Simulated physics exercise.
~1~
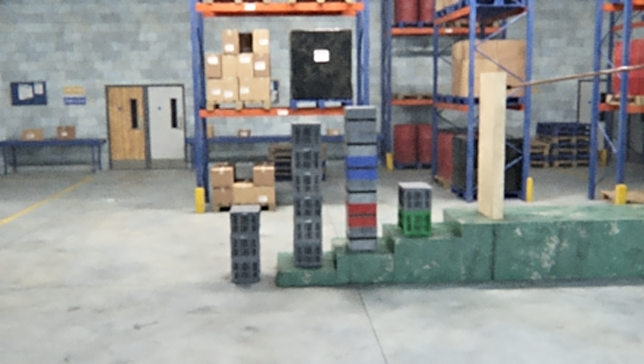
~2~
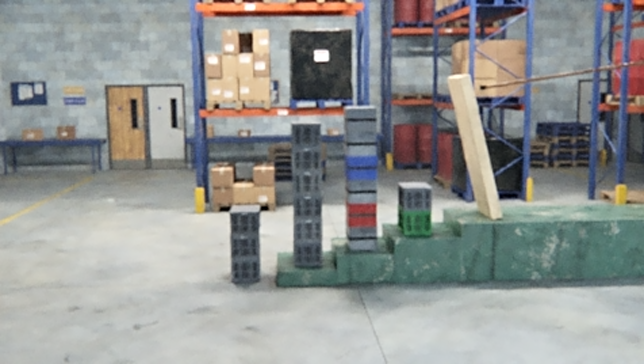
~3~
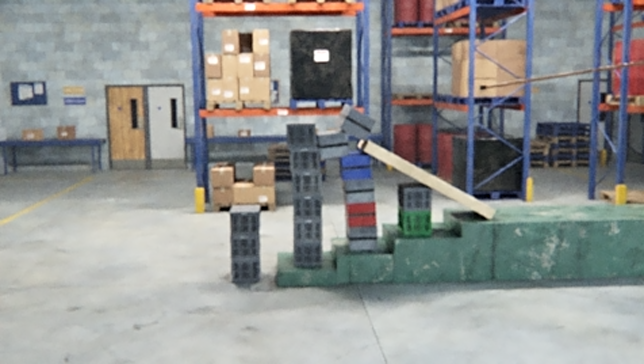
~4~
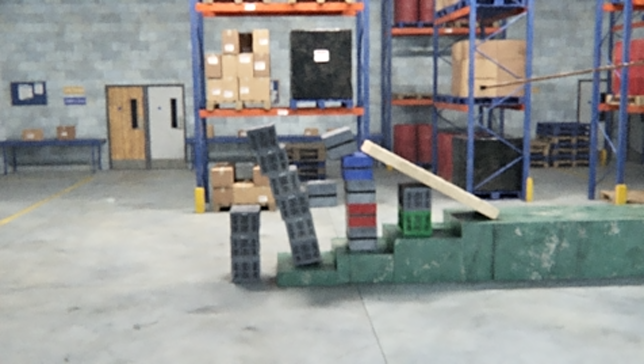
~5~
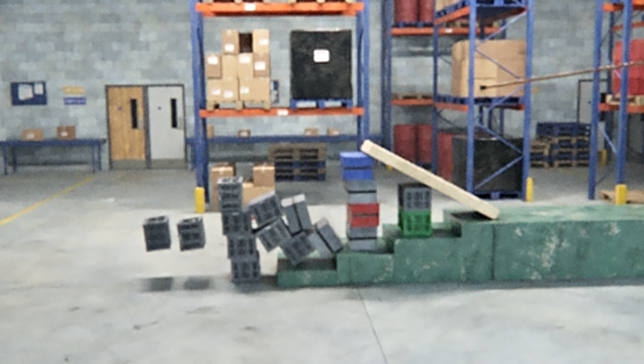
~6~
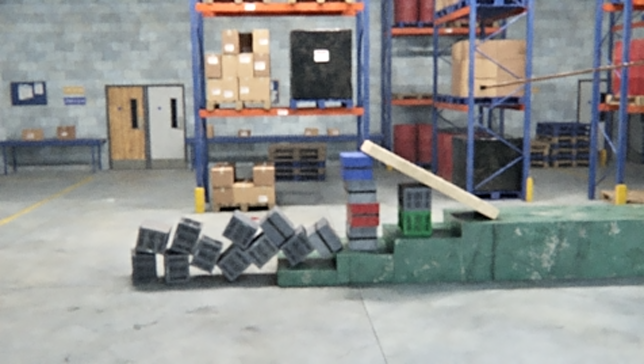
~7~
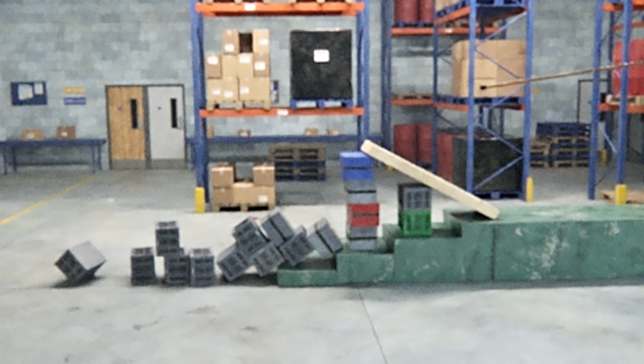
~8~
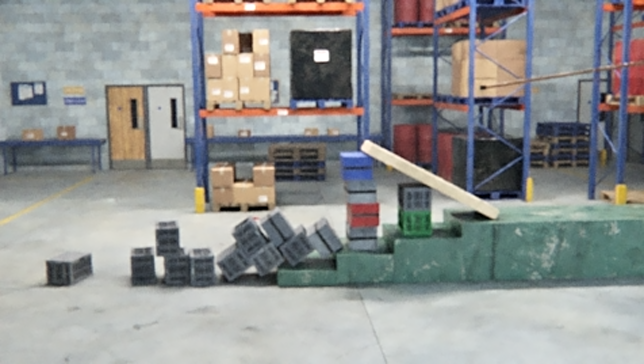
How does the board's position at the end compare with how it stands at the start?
At the start the board stands upright on the green steps. By the end it has tipped over to the left and lies on its side at a slant, with its raised end by the stack with the blue crate.
